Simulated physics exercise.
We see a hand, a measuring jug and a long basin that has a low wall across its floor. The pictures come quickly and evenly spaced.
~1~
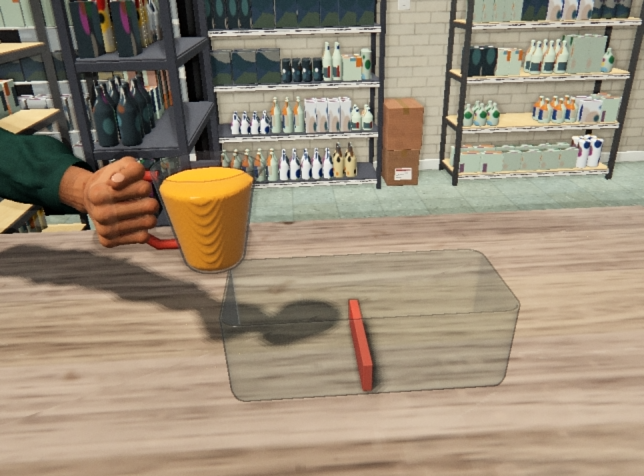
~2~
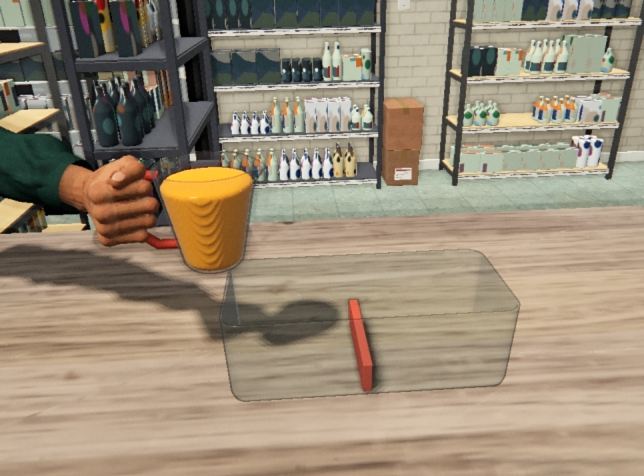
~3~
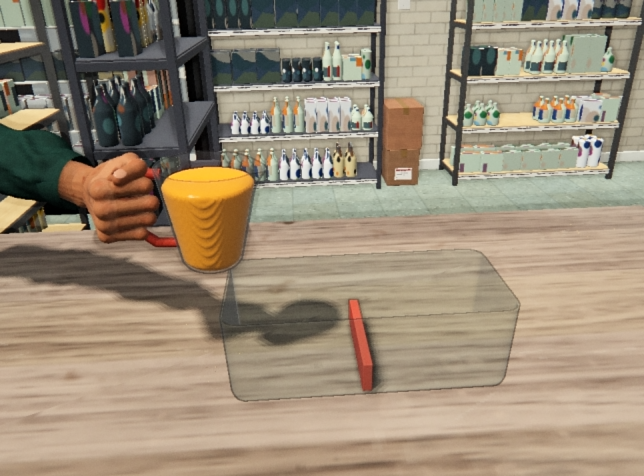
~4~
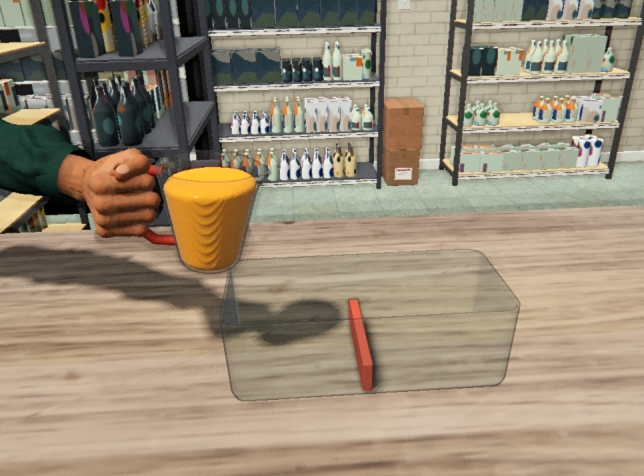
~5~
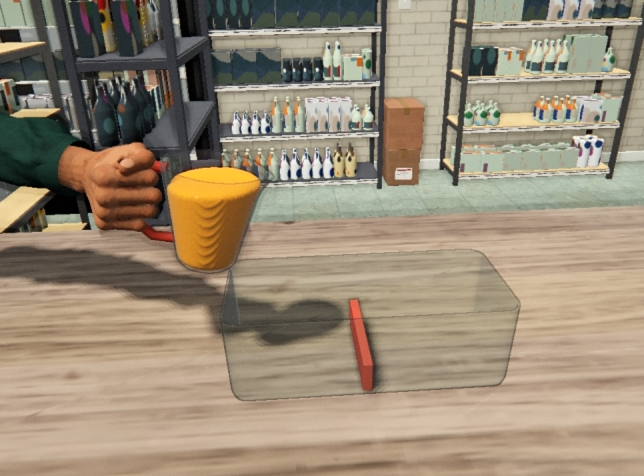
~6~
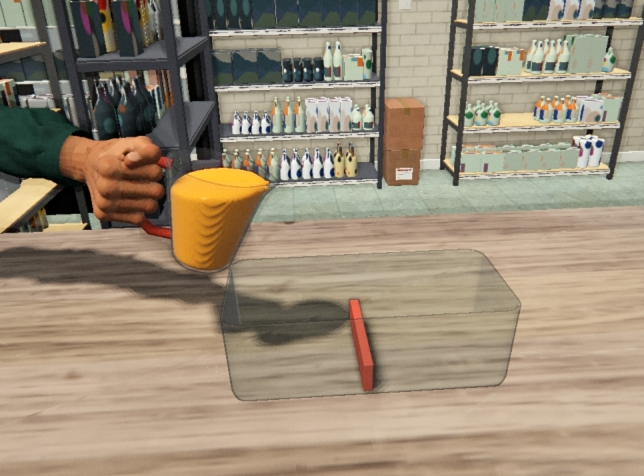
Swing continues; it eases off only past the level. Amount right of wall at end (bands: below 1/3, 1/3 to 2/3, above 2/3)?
Below 1/3.
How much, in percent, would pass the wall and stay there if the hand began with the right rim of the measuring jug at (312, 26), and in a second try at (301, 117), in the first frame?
Roughly 90 % and 65 %.
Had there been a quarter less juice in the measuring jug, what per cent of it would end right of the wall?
About 5 in a hundred.
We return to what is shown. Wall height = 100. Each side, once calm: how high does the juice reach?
Left part: 60 per cent, right part: 0 per cent.
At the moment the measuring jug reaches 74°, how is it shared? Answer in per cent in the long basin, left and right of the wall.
The left part holds 15 percent and the right part 0 percent.
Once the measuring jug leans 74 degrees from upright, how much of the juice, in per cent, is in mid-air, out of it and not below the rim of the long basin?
Near 20 parts in a hundred.
A moment on, the tilt is 74° and 66 per cent is still to pour, 15 is left of the wall and 0 right of it.
Next, the tilt is 105° and 12 per cent is still to pour, 79 is left of the wall and 1 right of it.
Then the tilt is 108° and 0 per cent is still to pour, 93 is left of the wall and 5 right of it.
Later the tilt is 108° and 0 per cent is still to pour, 93 is left of the wall and 6 right of it.
At rest 93 per cent lies left of the wall, 6 right of it and 2 outside.
